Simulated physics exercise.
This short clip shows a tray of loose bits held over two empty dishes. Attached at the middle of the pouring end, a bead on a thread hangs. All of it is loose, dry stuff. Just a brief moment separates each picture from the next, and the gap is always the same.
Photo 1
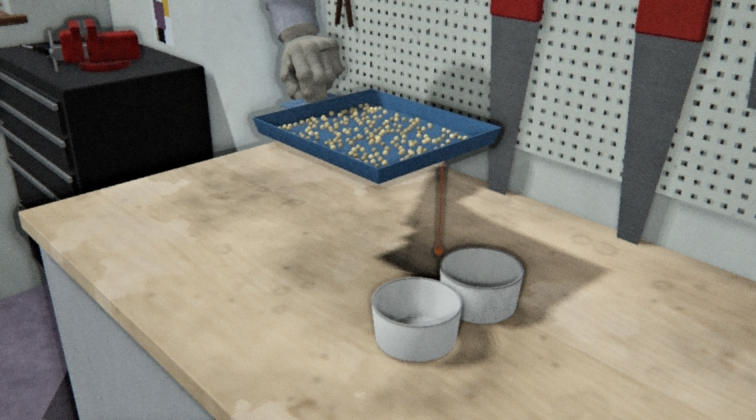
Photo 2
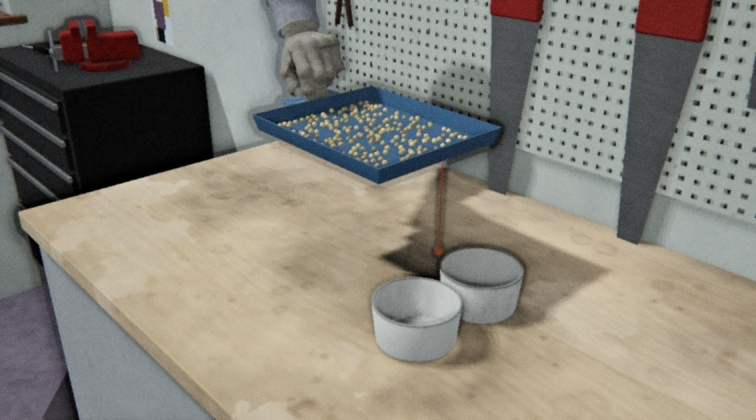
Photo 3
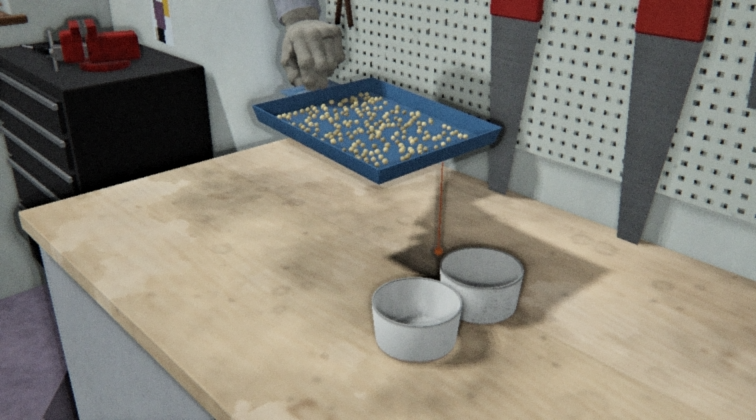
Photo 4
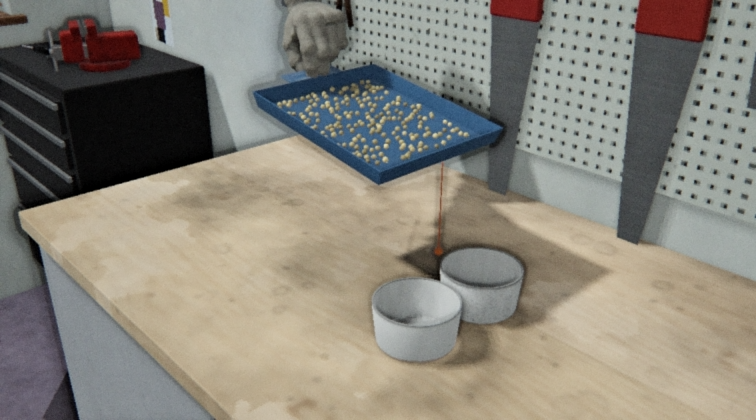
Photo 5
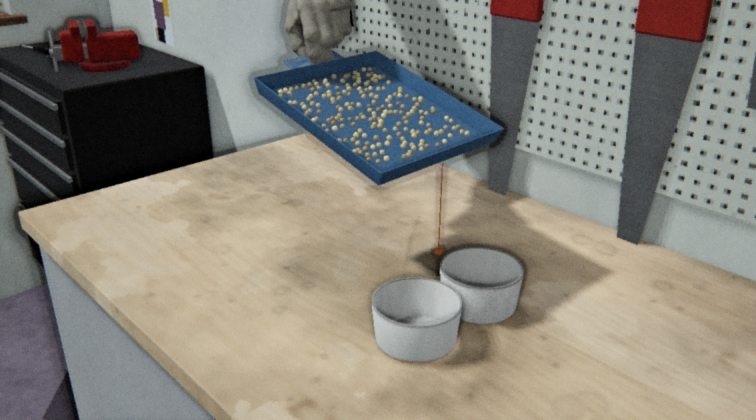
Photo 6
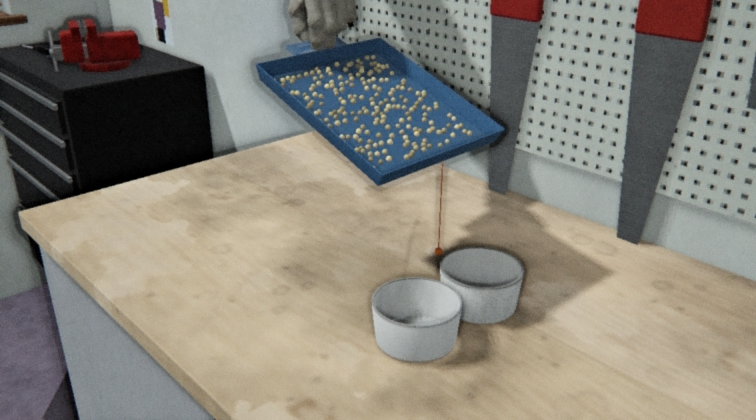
Blue tray of pale beans tilting gradually as a gloved hand raises its far end, above two white dishes on a wooden workbench.
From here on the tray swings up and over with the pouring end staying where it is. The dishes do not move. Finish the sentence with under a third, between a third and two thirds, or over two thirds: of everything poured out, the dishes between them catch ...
Of everything poured out, the dishes between them catch over two thirds.
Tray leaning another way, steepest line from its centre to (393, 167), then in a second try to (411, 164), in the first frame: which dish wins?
On the first try it would be the one on the left, and on the second the one on the left.
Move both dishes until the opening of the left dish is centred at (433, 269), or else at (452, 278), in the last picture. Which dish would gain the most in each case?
In turn: The dish on the left-hand side, then the dish on the left-hand side.
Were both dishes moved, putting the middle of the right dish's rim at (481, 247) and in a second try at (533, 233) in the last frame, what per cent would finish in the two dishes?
In the first position around 50 percent, in the second around 30 percent.
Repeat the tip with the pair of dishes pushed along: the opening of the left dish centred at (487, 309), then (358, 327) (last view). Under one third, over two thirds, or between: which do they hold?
Try 1 - less than a third; try 2 - in the middle band.
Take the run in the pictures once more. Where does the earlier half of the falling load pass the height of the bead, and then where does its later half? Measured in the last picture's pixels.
It passes near (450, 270) first and then near (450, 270).
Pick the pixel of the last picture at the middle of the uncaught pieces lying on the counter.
Approximate centre, last frame: (490, 342).
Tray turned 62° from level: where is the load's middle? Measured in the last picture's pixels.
Look around (433, 159) in the last picture.
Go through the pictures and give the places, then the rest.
The first picture shows corners of the pouring end at (379, 166) and (495, 127), level; middle of the load at (372, 134), soya beans; left dish at (449, 336); right dish at (513, 298); bead on its thread at (439, 251).
The second picture shows corners of the pouring end at (379, 166) and (495, 127), level; middle of the load at (372, 133).
The third picture shows corners of the pouring end at (380, 167) and (496, 127), tipped barely, level across its low end; middle of the load at (372, 128).
The fourth picture shows corners of the pouring end at (381, 168) and (497, 127), tipped a little, level across its low end; middle of the load at (368, 118).
The fifth picture shows corners of the pouring end at (382, 169) and (498, 127), tipped a little, level across its low end; middle of the load at (370, 110).
The sixth picture shows corners of the pouring end at (383, 171) and (499, 128), tipped clearly, level across its low end; middle of the load at (373, 104); left dish at (449, 336); right dish at (513, 298).
Soon, tray tipped steeply; nearly all on the tray; a small part in the air.
A while on, tray tipped past a quarter turn; most on the tray; a small part in the left dish; a stray few in the right dish; a stray few outside both; a small part in the air.
Towards the end, tray tipped past a quarter turn; about half in the left dish; about half in the right dish; a small part outside both.
Finally, tray tipped past a quarter turn; about half in the left dish; about half in the right dish; a small part outside both.
